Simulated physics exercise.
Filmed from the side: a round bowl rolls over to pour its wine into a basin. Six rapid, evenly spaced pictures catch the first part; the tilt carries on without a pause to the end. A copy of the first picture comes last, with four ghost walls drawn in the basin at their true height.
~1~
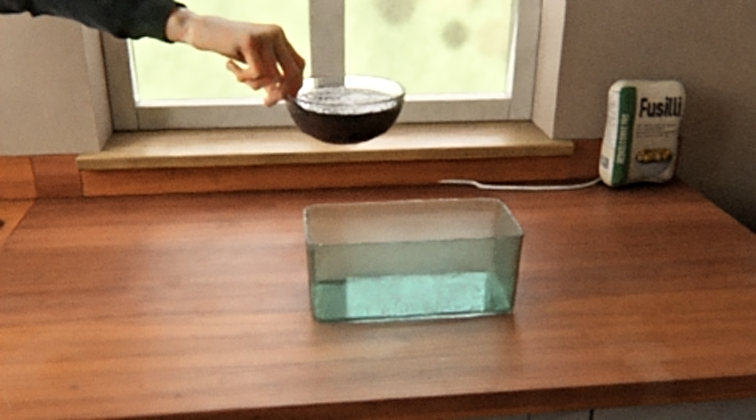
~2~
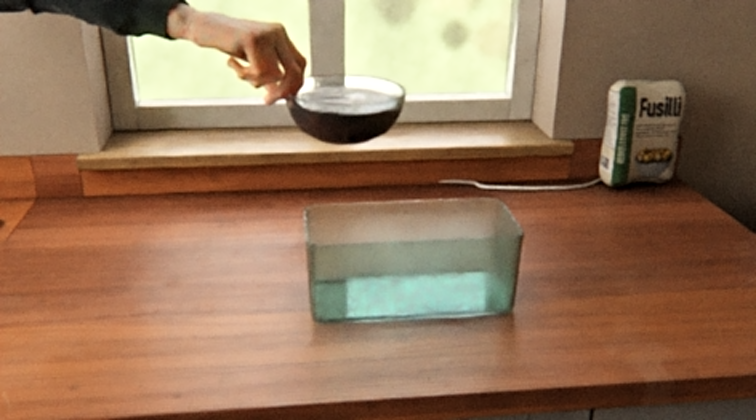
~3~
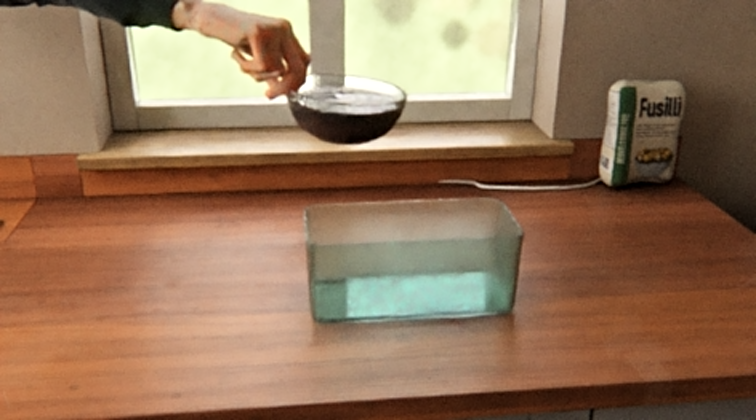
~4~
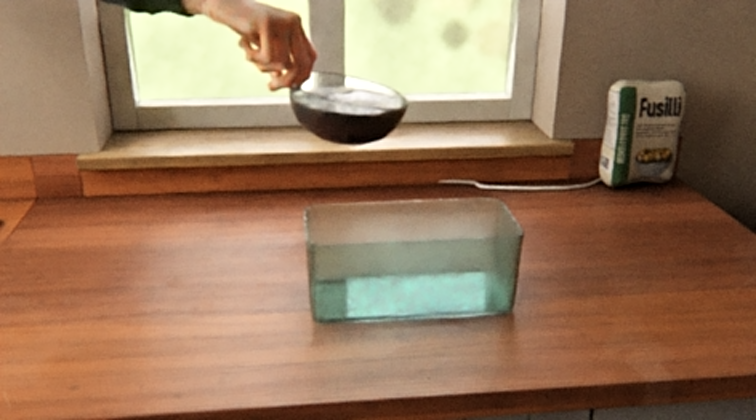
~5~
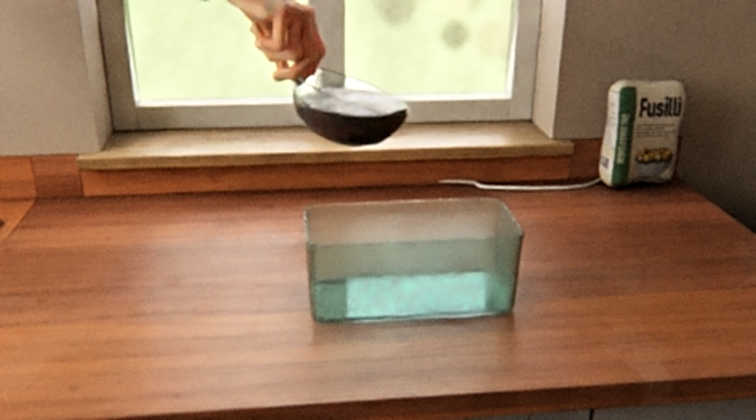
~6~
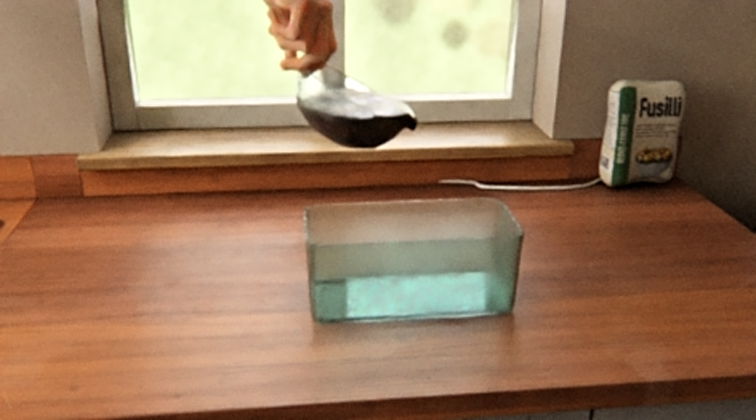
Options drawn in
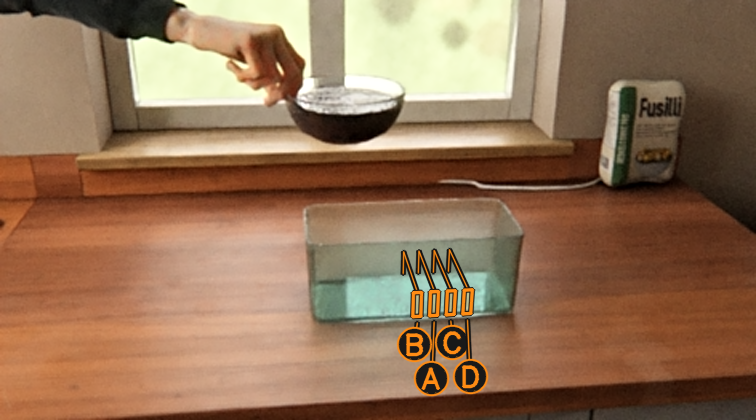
Kitchen counter by a window, a hand tilting a round glass bowl rightward above a clear basin, dark liquid starting over its lip.
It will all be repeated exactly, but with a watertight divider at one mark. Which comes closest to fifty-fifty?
C works best here.
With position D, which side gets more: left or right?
The left side.
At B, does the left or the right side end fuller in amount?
The right one.
On the marked copy, A at (434, 321); B at (417, 322); C at (450, 320); D at (467, 319).
If A is chosen, about 29 % ends left of the wall and 70 % right of it.
If B is chosen, about 17 % ends left of the wall and 82 % right of it.
If C is chosen, about 53 % ends left of the wall and 47 % right of it.
If D is chosen, about 78 % ends left of the wall and 21 % right of it.
